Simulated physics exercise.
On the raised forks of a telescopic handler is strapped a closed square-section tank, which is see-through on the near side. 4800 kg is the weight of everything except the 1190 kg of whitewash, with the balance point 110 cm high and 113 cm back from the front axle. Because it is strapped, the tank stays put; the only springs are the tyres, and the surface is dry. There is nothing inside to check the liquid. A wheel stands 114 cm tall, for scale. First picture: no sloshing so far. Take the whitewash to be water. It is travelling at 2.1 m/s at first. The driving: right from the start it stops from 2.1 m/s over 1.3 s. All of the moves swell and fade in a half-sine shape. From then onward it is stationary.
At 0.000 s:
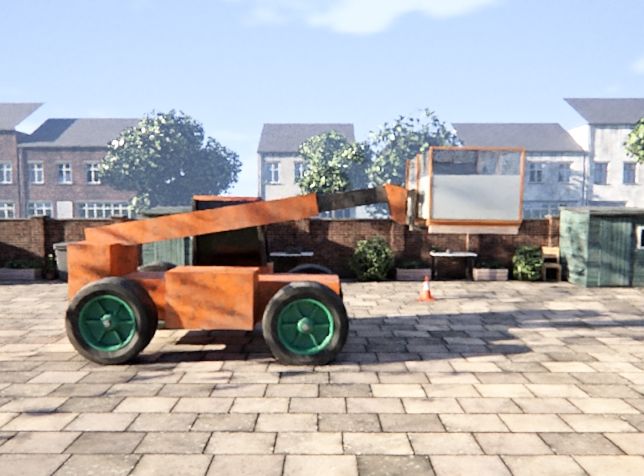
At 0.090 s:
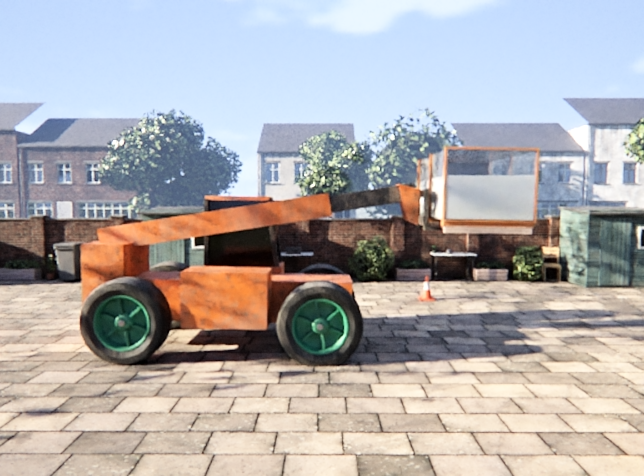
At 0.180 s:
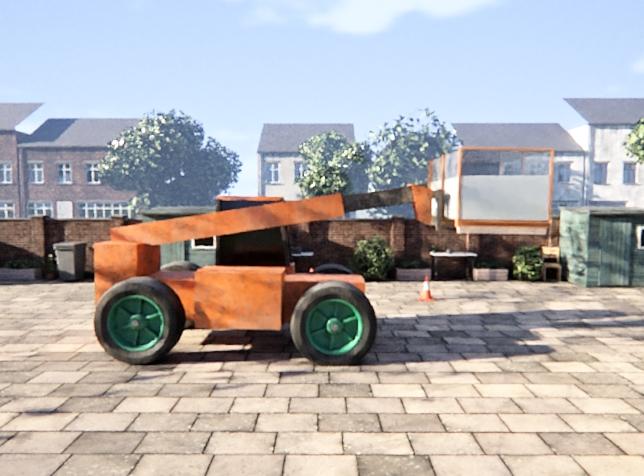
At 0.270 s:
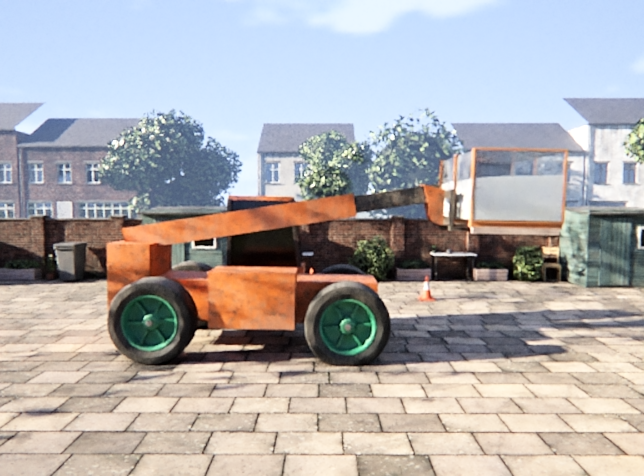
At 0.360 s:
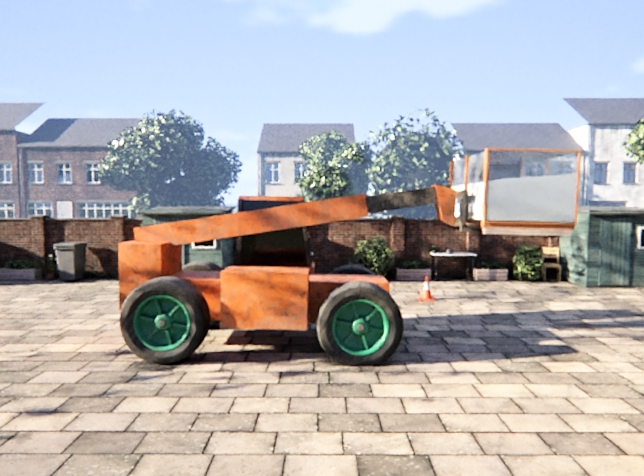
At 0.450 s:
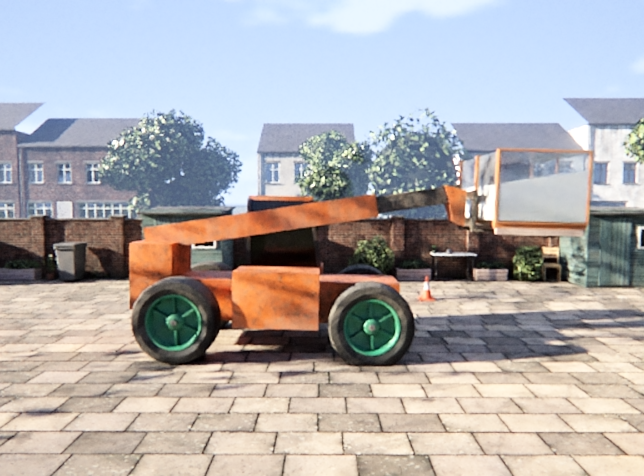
An orange boom lift with green wheels rolls right across a paved yard, gradually slowing.
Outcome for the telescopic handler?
Fully stable.
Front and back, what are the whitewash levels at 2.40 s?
Front: 70 cm; back: 44 cm.
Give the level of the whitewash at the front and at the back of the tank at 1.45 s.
Level, front = 48 cm; level, back = 66 cm.
By 0.70 s the lean is 1° nose down, wheels down; the liquid stands 40 cm at the back and 74 cm at the front.
By 1.45 s the lean is 0°, wheels down; the liquid stands 66 cm at the back and 49 cm at the front.
By 2.40 s the lean is 0°, wheels down; the liquid stands 44 cm at the back and 70 cm at the front.
By 4.28 s no wheel has left the ground; at worst the lighter axle bore 0 per cent of the weight.
